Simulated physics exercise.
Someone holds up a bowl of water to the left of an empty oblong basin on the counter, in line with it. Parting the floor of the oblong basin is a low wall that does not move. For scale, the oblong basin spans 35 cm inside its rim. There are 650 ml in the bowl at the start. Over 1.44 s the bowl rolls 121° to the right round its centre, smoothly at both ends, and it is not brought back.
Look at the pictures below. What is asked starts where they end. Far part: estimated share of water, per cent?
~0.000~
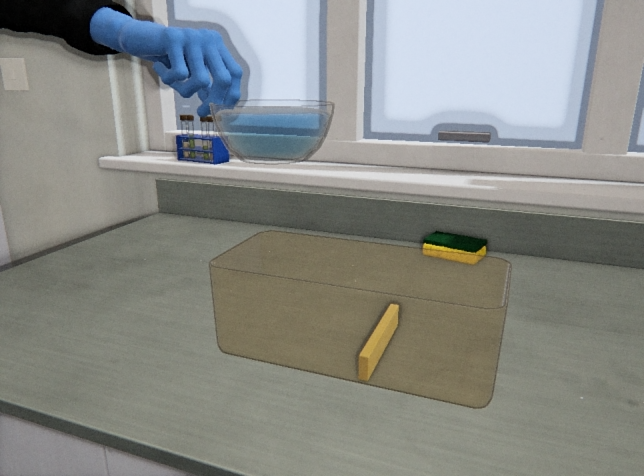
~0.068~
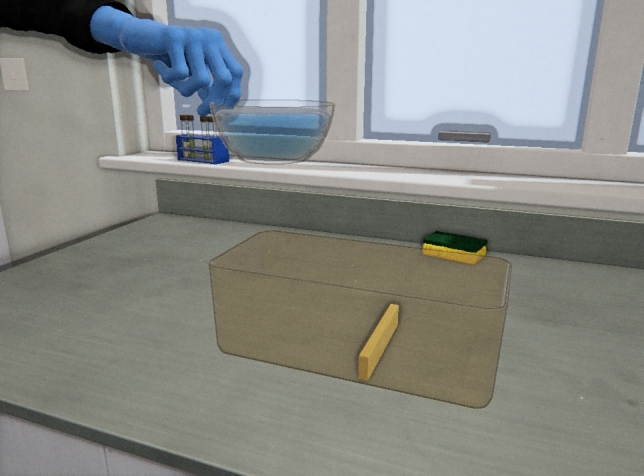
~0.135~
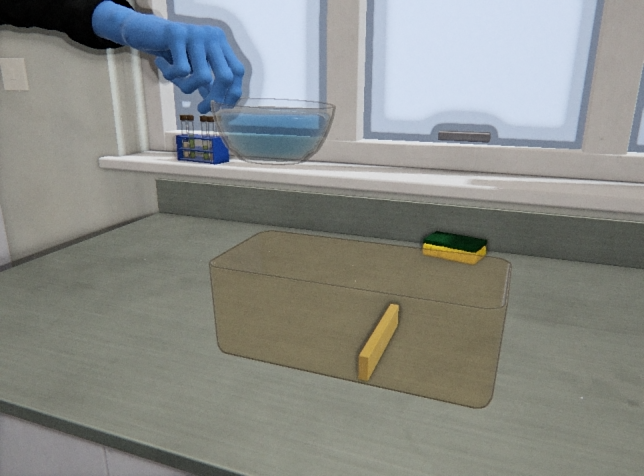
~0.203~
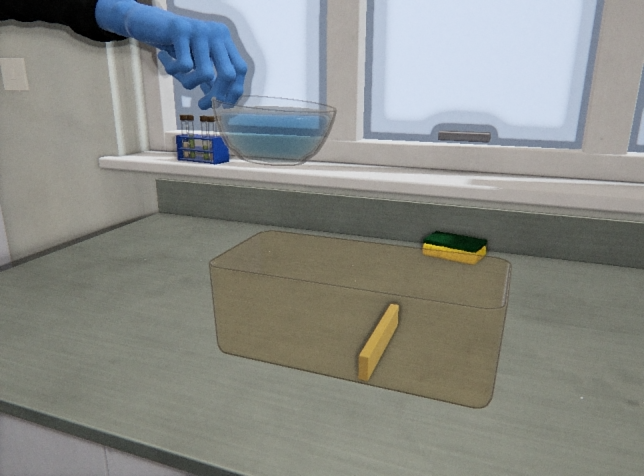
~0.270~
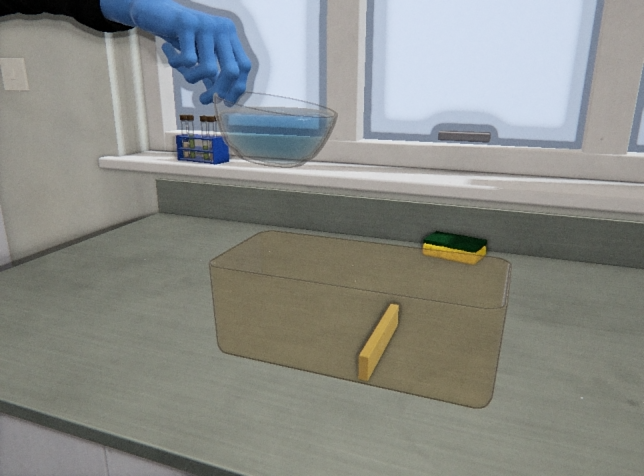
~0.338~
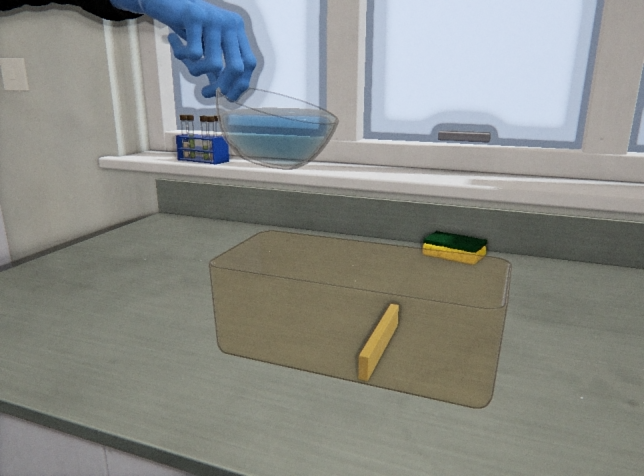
57 per cent.
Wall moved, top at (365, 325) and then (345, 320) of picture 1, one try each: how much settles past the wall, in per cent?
I'd say 70 percent on the first go, 80 percent on the next.
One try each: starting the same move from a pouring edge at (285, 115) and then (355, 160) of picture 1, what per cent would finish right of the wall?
Respectively about 10 and 70 percent.
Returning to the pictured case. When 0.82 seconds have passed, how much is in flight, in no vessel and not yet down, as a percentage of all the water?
Around 34 in a hundred.
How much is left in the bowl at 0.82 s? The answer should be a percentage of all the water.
At that time about 24 in a hundred parts are still held.
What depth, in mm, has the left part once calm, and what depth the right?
10 mm left, 18 mm right.
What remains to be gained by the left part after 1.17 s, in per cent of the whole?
Change: Approx. 1 %.
Then, 0.82 s in, the tilt is 73° and 25 per cent is still to pour, 10 is left of the wall and 31 right of it.
Then, 1.17 s in, the tilt is 111° and 0 per cent is still to pour, 42 is left of the wall and 56 right of it.
Then, 1.54 s in, the tilt is 121° and 0 per cent is still to pour, 43 is left of the wall and 57 right of it.
Then, 1.94 s in, the tilt is 121° and 0 per cent is still to pour, 43 is left of the wall and 57 right of it.
Finally, 43 per cent lies left of the wall, 57 right of it and 1 outside.
